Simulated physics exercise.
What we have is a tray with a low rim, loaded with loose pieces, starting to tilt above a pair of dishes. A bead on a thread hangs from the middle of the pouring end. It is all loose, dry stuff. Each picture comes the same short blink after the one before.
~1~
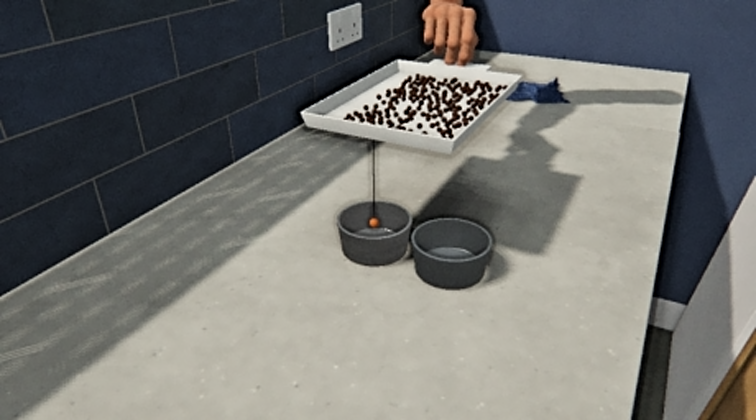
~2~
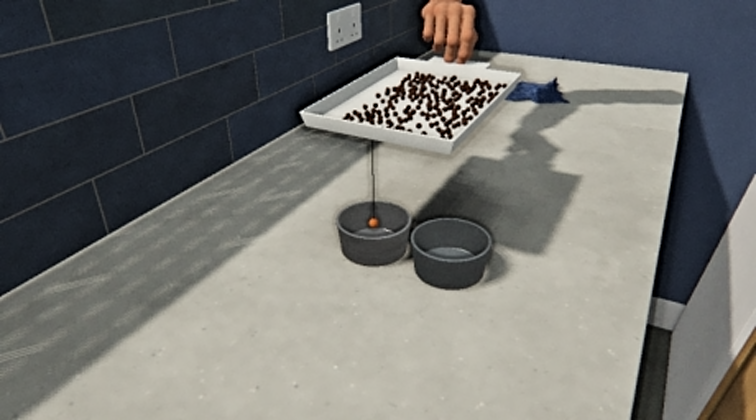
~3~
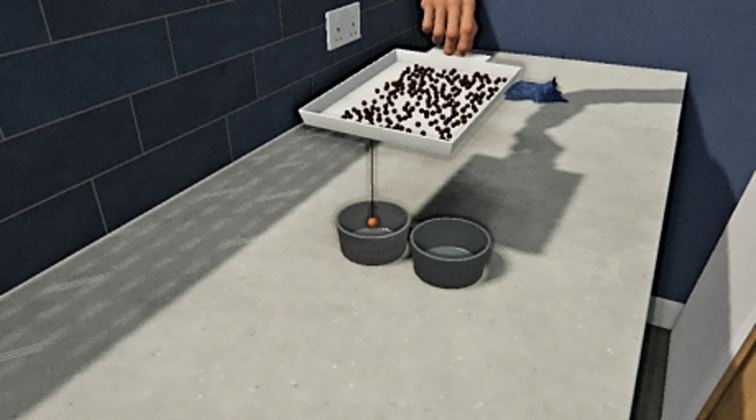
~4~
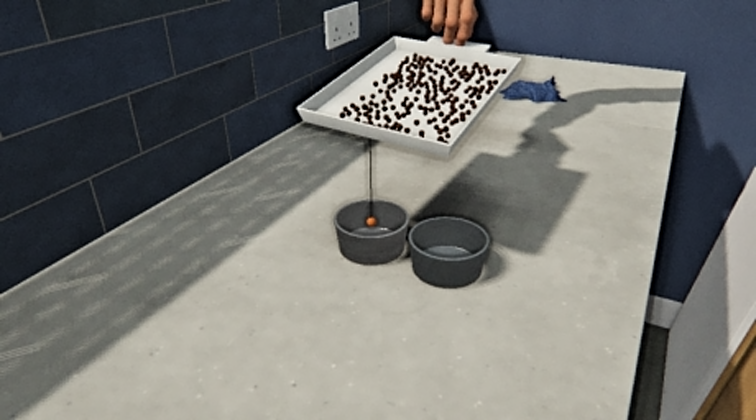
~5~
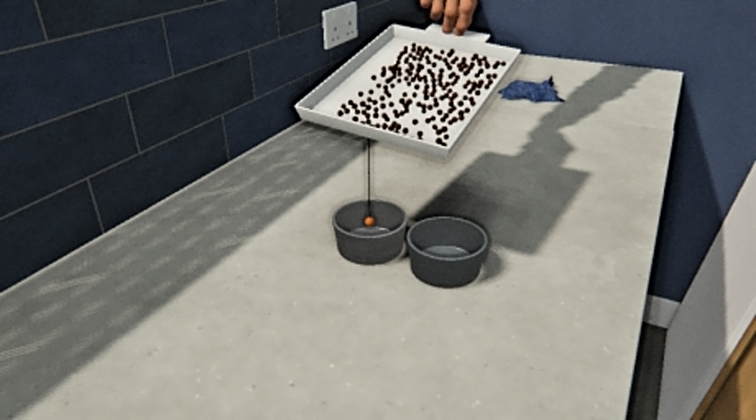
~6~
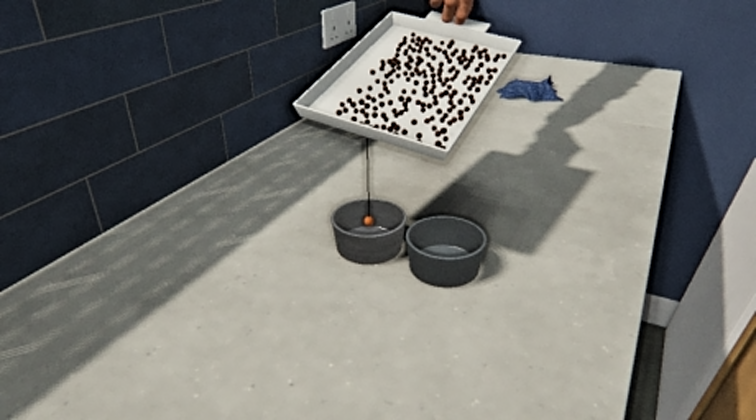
A hand tilts a white, low-rimmed tray of small dark berries above two grey dishes, its far end rising gradually and its right front corner dipping lowest, while the berries spread slightly and an orange bead hangs on a thread.
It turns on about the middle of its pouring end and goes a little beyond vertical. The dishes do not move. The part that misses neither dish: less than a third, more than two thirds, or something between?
The two hold between a third and two thirds of the load.
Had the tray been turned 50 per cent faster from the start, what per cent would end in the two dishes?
About 40 per cent.
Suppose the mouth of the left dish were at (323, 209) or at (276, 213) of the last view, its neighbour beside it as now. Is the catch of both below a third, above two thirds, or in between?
First under a third, then under a third.
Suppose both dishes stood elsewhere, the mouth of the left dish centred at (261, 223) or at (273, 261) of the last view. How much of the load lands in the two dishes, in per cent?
In turn 0 and 0 in a hundred.
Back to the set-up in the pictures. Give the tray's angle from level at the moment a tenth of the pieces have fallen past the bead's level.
At about 65°.
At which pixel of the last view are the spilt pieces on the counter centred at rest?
Near (413, 332).
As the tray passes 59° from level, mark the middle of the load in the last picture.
At about (429, 143).
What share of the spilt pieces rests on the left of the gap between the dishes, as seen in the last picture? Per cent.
About 50 per cent.
Soon, tray tipped steeply; most on the tray; a stray few in the right dish; a stray few outside both; a small part in the air.
A while on, tray tipped right over; a small part on the tray; about a quarter in the right dish; about half outside both; a small part in the air.
Towards the end, tray tipped past a quarter turn; about half in the right dish; a stray few in the left dish; about half outside both.
Finally, tray tipped past a quarter turn; about half in the right dish; a stray few in the left dish; about half outside both.
